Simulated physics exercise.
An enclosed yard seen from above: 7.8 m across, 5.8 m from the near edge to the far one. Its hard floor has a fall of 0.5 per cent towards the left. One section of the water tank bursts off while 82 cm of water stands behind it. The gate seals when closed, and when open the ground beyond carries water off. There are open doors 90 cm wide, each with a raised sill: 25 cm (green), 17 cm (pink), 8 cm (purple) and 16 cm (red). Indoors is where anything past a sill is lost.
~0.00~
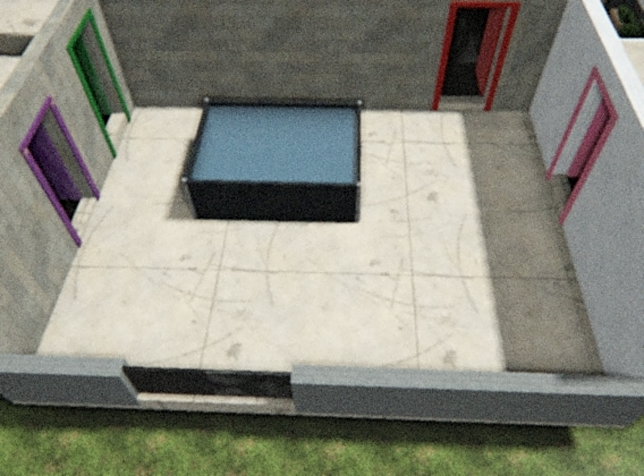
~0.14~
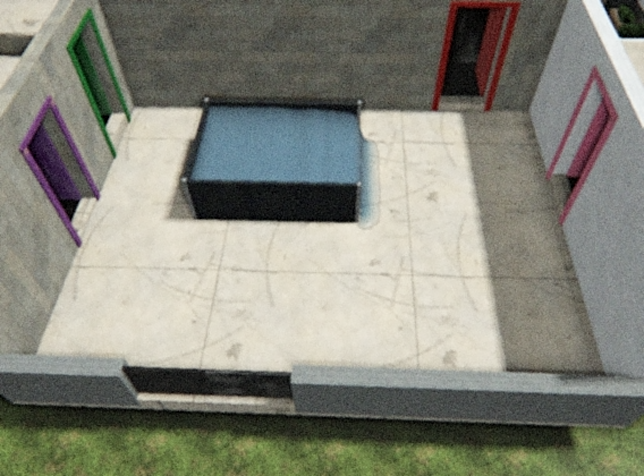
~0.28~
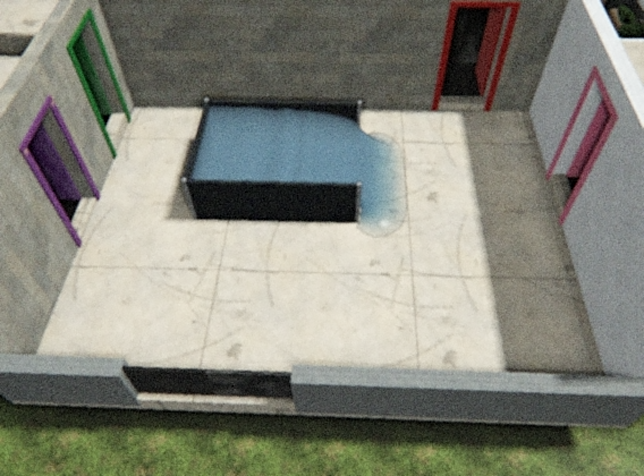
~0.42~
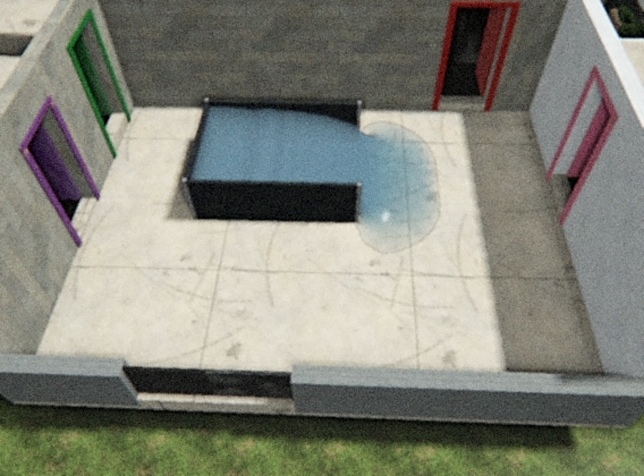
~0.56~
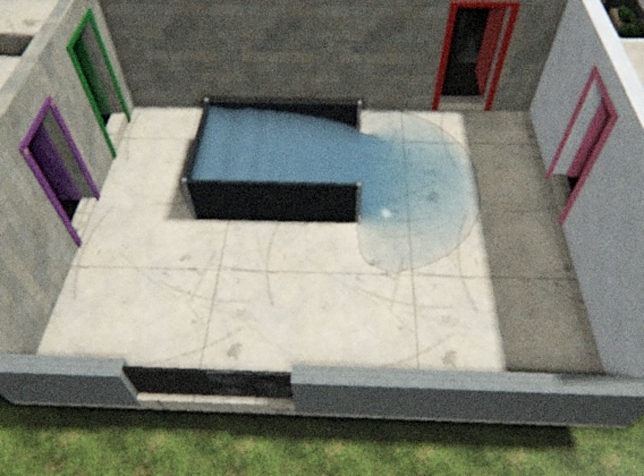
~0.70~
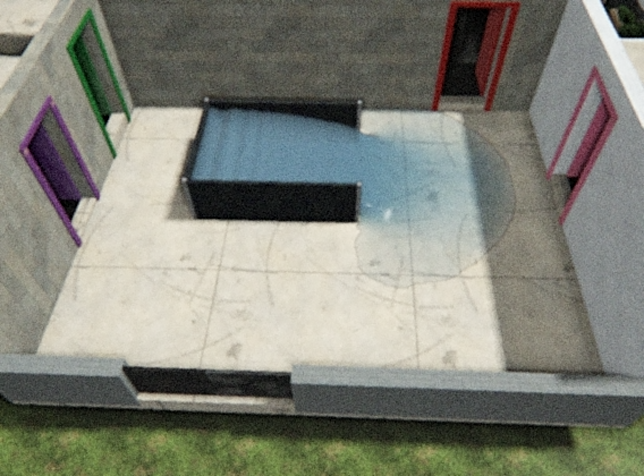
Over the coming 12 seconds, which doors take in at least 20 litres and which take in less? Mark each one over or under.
Green door - under; pink door - over; purple door - over; red door - over.
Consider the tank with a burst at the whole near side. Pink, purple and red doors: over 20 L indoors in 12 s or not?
Result: Pink limit not passed, purple limit passed, red limit not passed.
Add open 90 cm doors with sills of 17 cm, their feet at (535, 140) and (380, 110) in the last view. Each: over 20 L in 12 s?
Taking them in order, the first is too much and the second fine.
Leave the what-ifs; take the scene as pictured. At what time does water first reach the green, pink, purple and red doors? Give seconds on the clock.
The front reaches green at 6.0 s, pink at 0.9 s, purple at 6.5 s, red at 0.8 s.
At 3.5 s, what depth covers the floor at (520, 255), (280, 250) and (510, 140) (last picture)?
Roughly 23, 0, 25 cm.
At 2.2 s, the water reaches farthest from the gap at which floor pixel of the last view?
That lands around (605, 399) in the last picture.
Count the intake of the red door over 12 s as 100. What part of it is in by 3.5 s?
That works out near 70%.
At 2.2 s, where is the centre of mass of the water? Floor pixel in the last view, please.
I'd say somewhere around (403, 184).
After 1.4 s water covers 35 % of the floor and is deepest (42 cm) near (525, 113); green door not reached, pink door 35 cm at the sill, 56 L in, purple door not reached, red door 16 cm at the sill, 0 L in.
After 2.2 s water covers 40 % of the floor and is deepest (50 cm) near (526, 119); green door not reached, pink door 40 cm at the sill, 169 L in, purple door not reached, red door 20 cm at the sill, 2 L in.
After 3.5 s water covers 45 % of the floor and is deepest (35 cm) near (605, 399); green door not reached, pink door 29 cm at the sill, 310 L in, purple door not reached, red door 28 cm at the sill, 75 L in.
After 7.0 s water covers 95 % of the floor and is deepest (20 cm) near (41, 378); green door 11 cm at the sill, 0 L in, pink door 9 cm at the sill, 343 L in, purple door 12 cm at the sill, 0 L in, red door 10 cm at the sill, 110 L in.
After 12.0 s water covers 100 % of the floor and is deepest (18 cm) near (110, 172); green door 17 cm at the sill, 0 L in, pink door 5 cm at the sill, 343 L in, purple door 12 cm at the sill, 40 L in, red door 7 cm at the sill, 110 L in.
